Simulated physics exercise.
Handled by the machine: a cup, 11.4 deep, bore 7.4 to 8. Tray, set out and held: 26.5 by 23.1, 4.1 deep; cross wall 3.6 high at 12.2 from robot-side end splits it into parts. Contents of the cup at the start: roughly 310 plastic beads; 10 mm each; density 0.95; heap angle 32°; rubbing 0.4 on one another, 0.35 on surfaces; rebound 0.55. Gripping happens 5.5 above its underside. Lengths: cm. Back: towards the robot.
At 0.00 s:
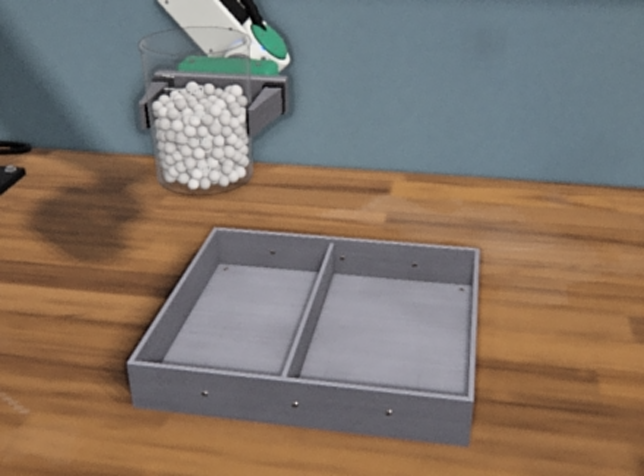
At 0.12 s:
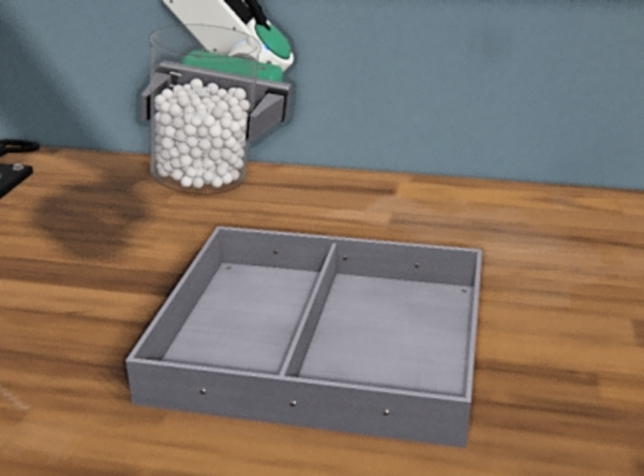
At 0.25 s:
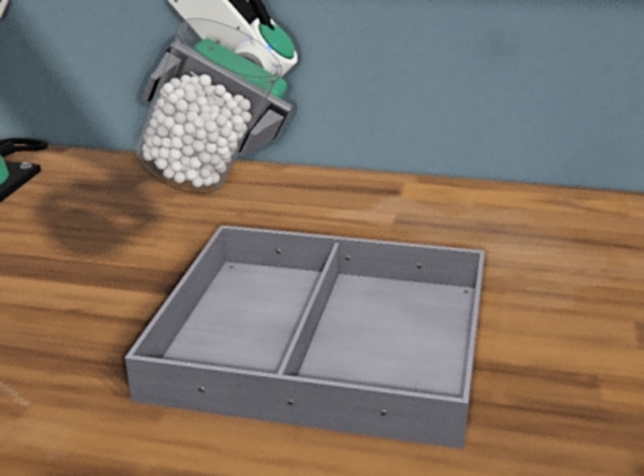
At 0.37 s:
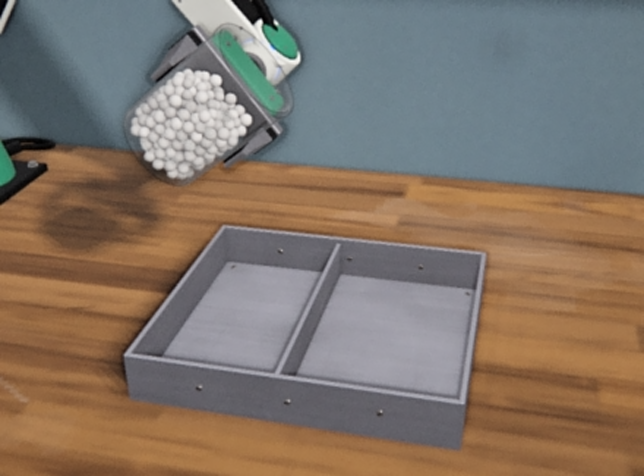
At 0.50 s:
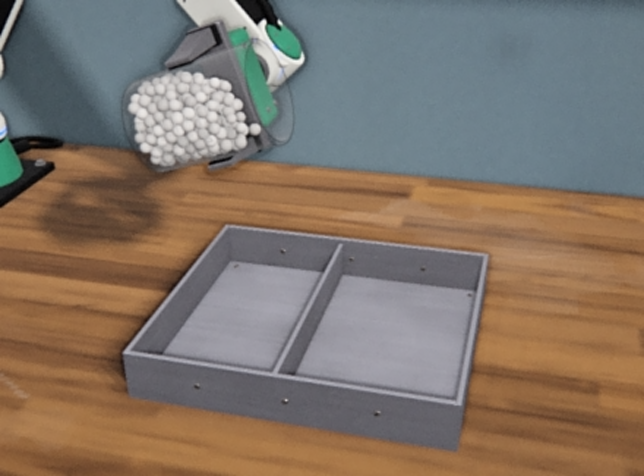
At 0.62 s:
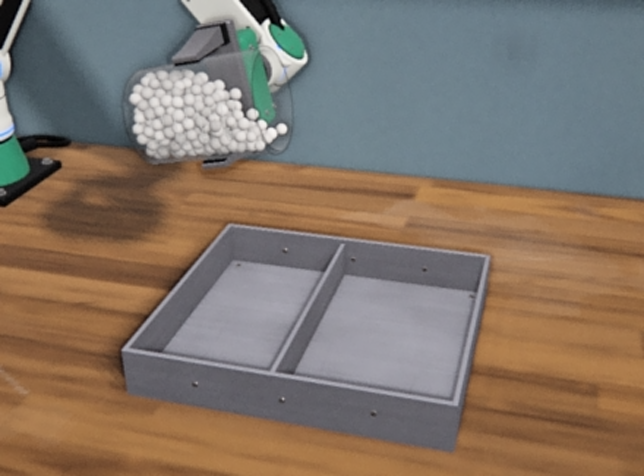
Above a wooden table with a gray two-part tray on it, a robot gripper held a clear cup of white beads upright, then tilted it onto its side, and the beads shifted toward its rim.
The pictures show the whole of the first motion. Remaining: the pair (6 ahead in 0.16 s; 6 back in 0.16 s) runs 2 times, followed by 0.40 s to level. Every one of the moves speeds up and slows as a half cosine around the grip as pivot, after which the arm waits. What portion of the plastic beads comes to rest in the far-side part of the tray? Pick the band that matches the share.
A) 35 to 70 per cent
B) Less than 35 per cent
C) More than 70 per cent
The answer is A.
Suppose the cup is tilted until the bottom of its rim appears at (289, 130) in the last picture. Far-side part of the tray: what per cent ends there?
Roughly 15 percent, give or take.
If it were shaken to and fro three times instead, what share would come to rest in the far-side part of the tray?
About 55 per cent in that case.
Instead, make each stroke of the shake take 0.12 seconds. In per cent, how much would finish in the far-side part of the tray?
Around 55 percent.
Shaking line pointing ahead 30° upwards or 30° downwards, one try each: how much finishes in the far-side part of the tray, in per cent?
Near 60 and 20 percent respectively.
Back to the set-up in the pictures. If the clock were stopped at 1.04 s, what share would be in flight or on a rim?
7 %.
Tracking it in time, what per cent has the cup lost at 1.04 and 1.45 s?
At the first moment 35 per cent, at the second 55 per cent.
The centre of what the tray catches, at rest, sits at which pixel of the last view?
It sits close to (397, 343).
After 1.04 s, tilted 78° forward, highest piece 22 above the table; 205 in the cup, 75 in the far-side part, 7 in the robot-side part, 22 in flight or on a rim.
After 1.45 s, tilted 41° forward, highest piece 24 above the table; 142 in the far-side part, 139 in the cup, 24 in the robot-side part, 2 on the table or floor, 2 in flight or on a rim.
After 1.86 s, level, highest piece 21 above the table; 142 in the far-side part, 139 in the cup, 24 in the robot-side part, 4 on the table or floor.
After 2.91 s, level, highest piece 21 above the table; 142 in the far-side part, 139 in the cup, 24 in the robot-side part, 4 on the table or floor.
At rest, 142 in the far-side part, 139 in the cup, 24 in the robot-side part, 4 on the table or floor. That is 46 % in the far-side part of the tray.
